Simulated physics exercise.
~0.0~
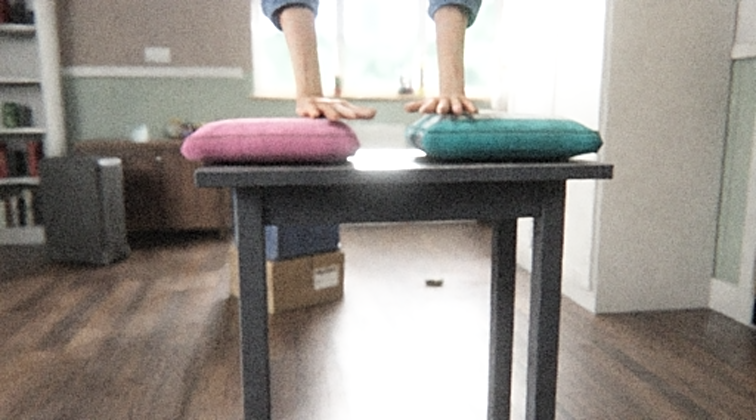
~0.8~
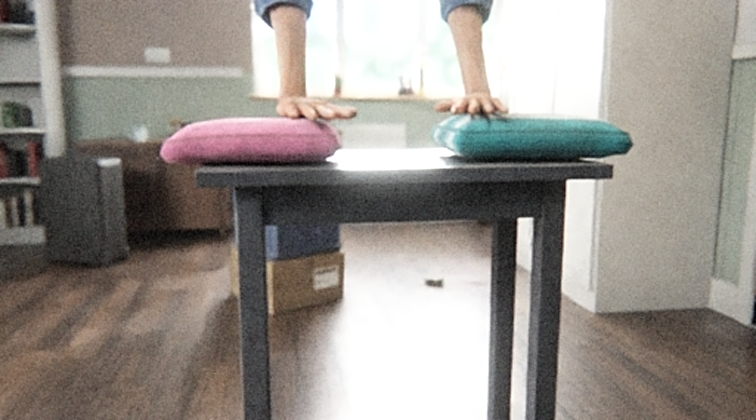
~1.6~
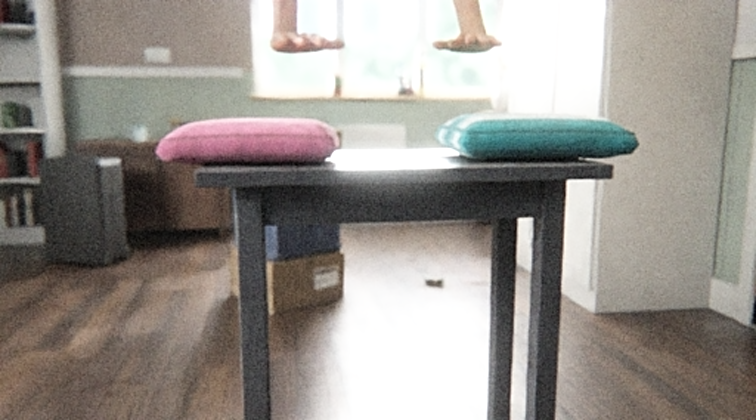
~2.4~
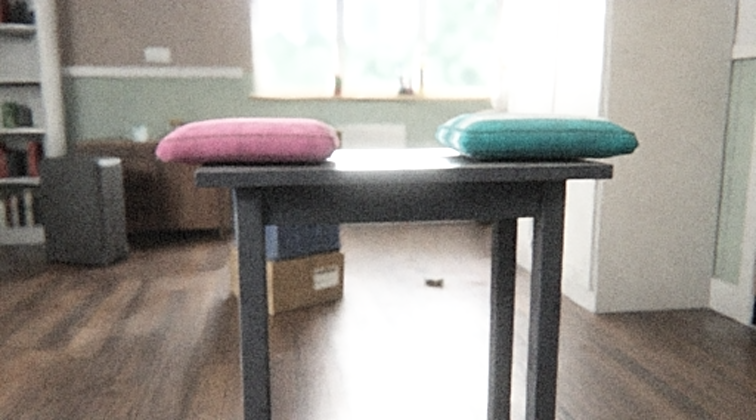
Two bare hands with blue sleeves rest on a pink soft bag at the left and a turquoise cushion at the right, both lying on a dark grey table seen from the front in a wood-floored room. Behind are a bright window, shelves, a wooden cabinet and stacked boxes. The hands slide the pink bag left and the turquoise cushion right, until each juts a little past its end of the tabletop. Then they let go, lift away and leave the view. Both the bag and the cushion stay on the table, lying still.
